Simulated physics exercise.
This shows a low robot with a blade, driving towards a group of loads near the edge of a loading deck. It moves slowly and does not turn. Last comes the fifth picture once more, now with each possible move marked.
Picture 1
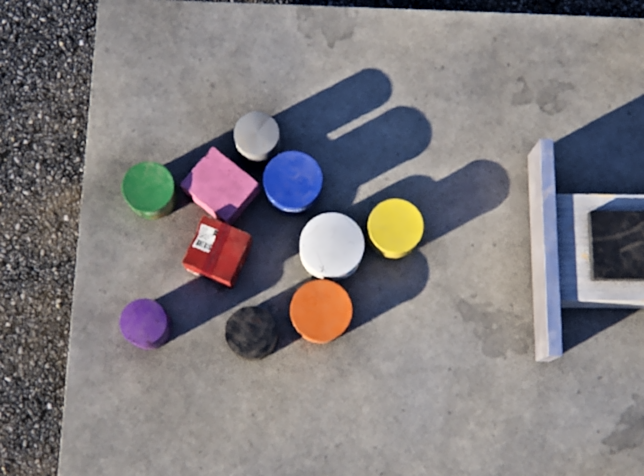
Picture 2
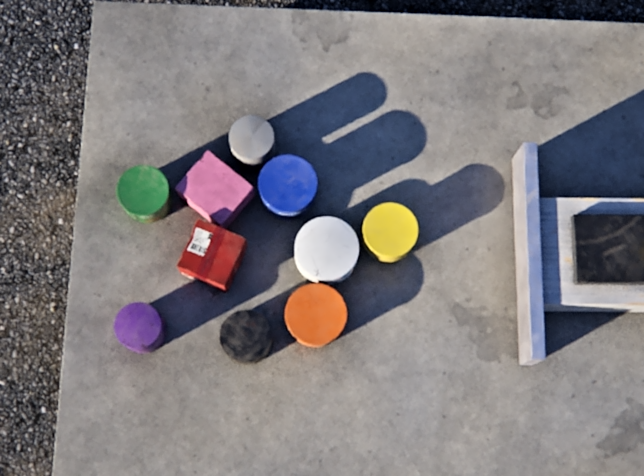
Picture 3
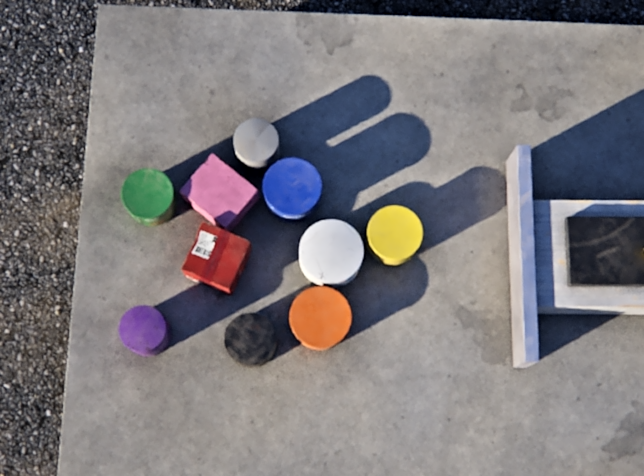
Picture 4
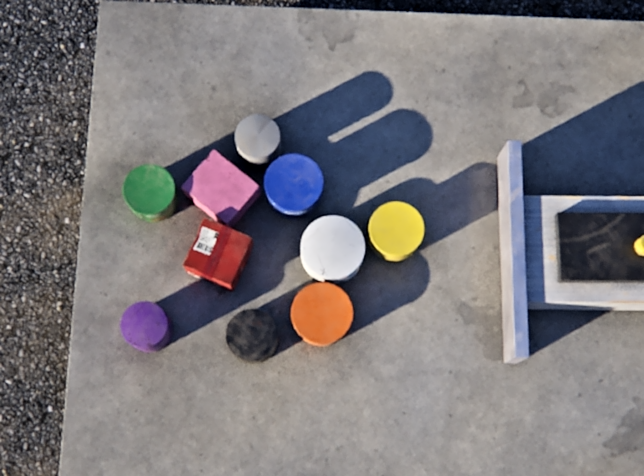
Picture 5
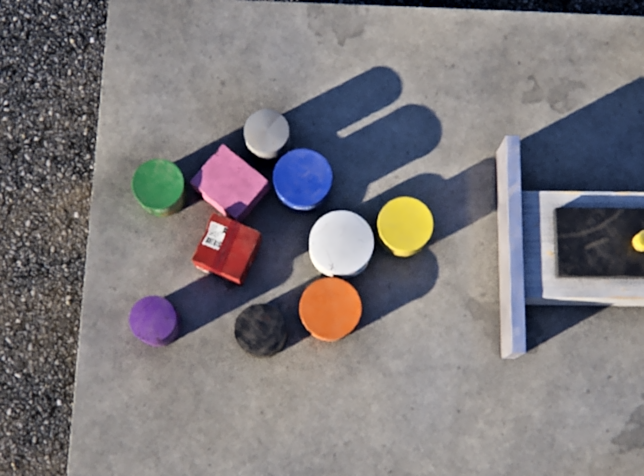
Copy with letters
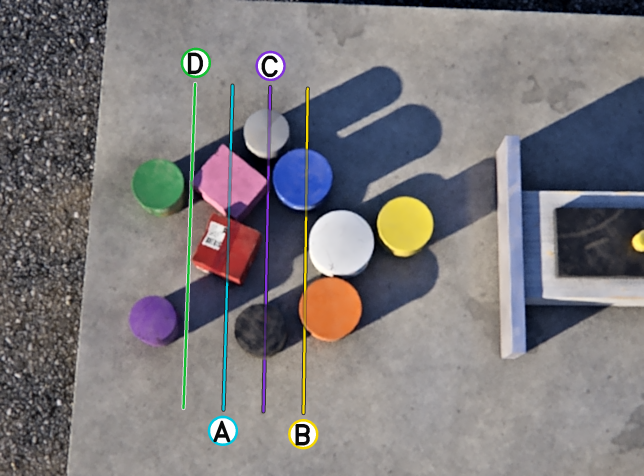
A low robot with a blade moves slowly left toward a group of colourful loads.
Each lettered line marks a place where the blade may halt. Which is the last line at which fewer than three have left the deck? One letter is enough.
Stop at D.
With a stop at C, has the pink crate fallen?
No.
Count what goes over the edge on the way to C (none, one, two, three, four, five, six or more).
In all, none.
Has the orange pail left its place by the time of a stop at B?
Yes.
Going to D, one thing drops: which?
The green pail goes over.
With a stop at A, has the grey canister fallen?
No.
On the marked copy, A at (228, 242); B at (306, 245); C at (267, 244); D at (190, 241).
With D. Early on, robot (480, 238); white canister (310, 250); yellow pail (360, 220).
Further on, robot (363, 233); green pail (139, 194); pink crate (190, 170).
At the end, robot (271, 229); green pail over the edge; pink crate (107, 173); one fallen.
As for the rest, A is within the limit but short; B is within the limit but short; C is within the limit but short.
